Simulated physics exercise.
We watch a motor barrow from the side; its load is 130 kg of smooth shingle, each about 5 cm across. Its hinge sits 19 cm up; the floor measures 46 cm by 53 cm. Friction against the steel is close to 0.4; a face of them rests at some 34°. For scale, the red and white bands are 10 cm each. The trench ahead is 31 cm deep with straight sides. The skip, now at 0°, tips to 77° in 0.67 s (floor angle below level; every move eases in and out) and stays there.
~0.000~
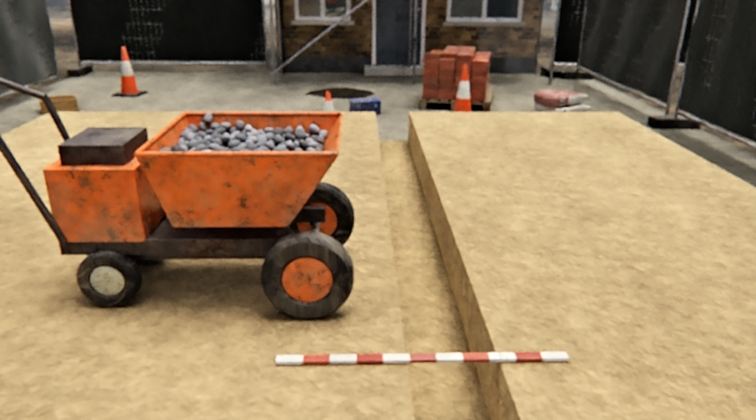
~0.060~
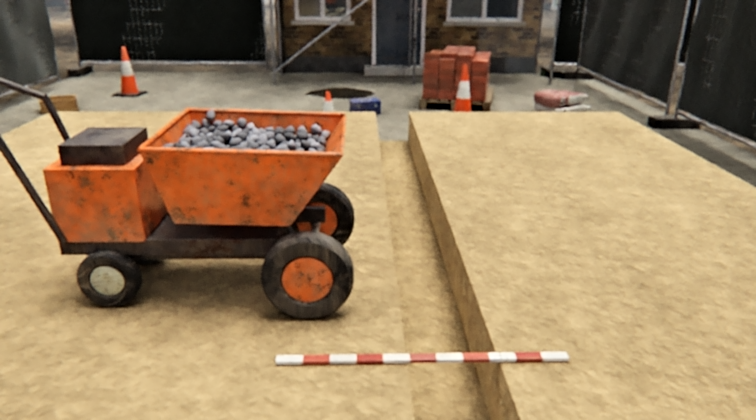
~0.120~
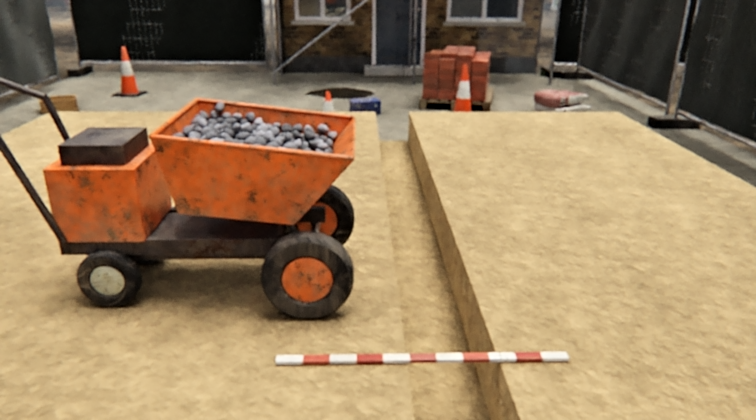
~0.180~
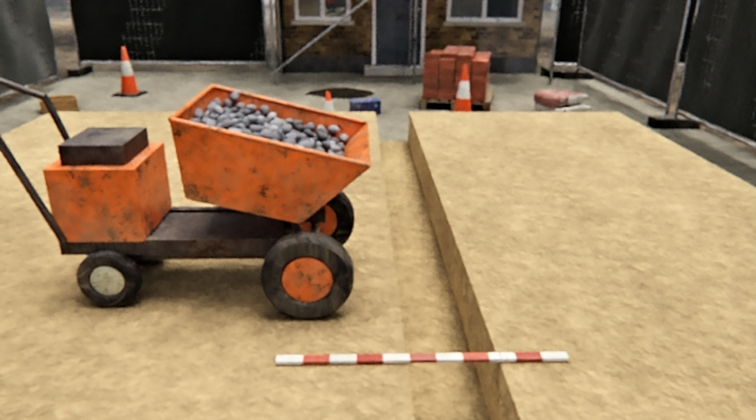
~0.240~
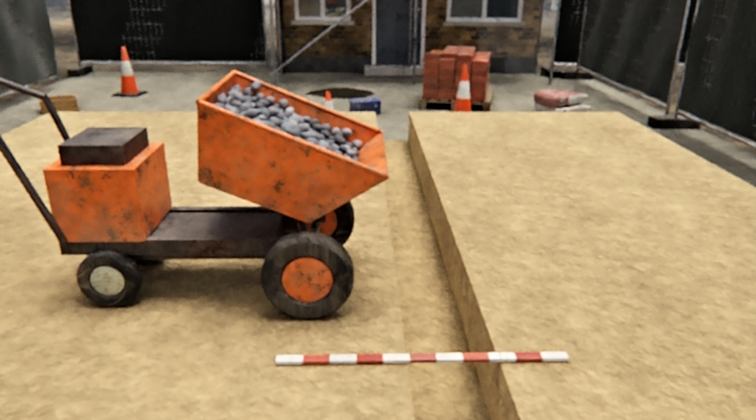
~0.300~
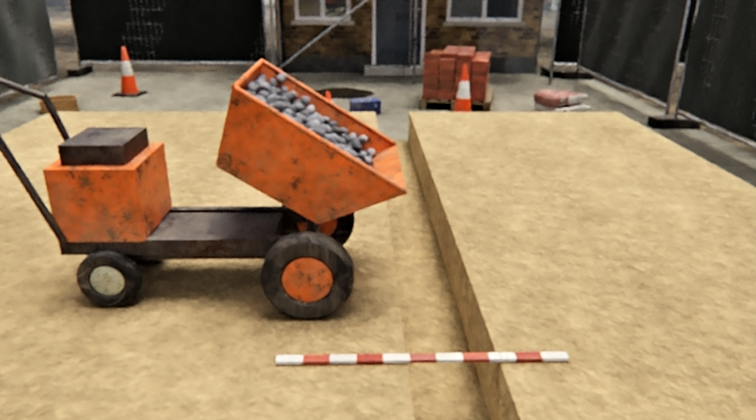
Orange motor barrow standing still beside a trench, its skip of grey stones tilting steadily forward to the right, rear end rising.
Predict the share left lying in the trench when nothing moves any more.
Close to 37 in a hundred.
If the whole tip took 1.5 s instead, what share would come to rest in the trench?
It would be near 55 per cent.
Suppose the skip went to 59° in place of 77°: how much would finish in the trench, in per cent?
In that case some 30 per cent.
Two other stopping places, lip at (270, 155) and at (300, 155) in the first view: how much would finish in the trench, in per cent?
First some 95, then 75 per cent.
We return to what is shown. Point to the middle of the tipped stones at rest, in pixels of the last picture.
Near (507, 276).
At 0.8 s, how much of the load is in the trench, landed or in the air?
Some 15 per cent.
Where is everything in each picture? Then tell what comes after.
The skip is at 0°, its lip at (338, 154); the top of the load is at (239, 132), in the first frame.
The skip is at 2°, its lip at (342, 155); the top of the load is at (224, 128); the stones move at 0.4 m/s on average, in the second frame.
The skip is at 7°, its lip at (353, 159); the top of the load is at (211, 120); the stones move at 0.8 m/s on average, in the third frame.
Lip at (370, 166), floor tilted 14°, highest stones at (221, 108); the stones move at 1.1 m/s on average, in the fourth frame.
Lip at (389, 177), floor tilted 23°, highest stones at (239, 95); the stones move at 1.4 m/s on average, in the fifth frame.
The skip is at 32°, its lip at (407, 192); the top of the load is at (263, 85); the stones move at 1.5 m/s on average, in the sixth frame.
After 0.5 s the floor is at 65°; 100 % in the skip; the foremost stones are at (427, 211).
After 0.8 s the floor is at 77°; 55 % in the skip, 14 % in the trench, 31 % past the trench; the foremost stones are at (536, 283).
After 1.1 s the floor is at 77°; 11 % in the skip, 26 % in the trench, 62 % past the trench; the foremost stones are at (715, 279).
After 3.1 s the floor is at 77°; 0 % in the skip, 37 % in the trench, 63 % past the trench; the foremost stones are past the picture's edge.
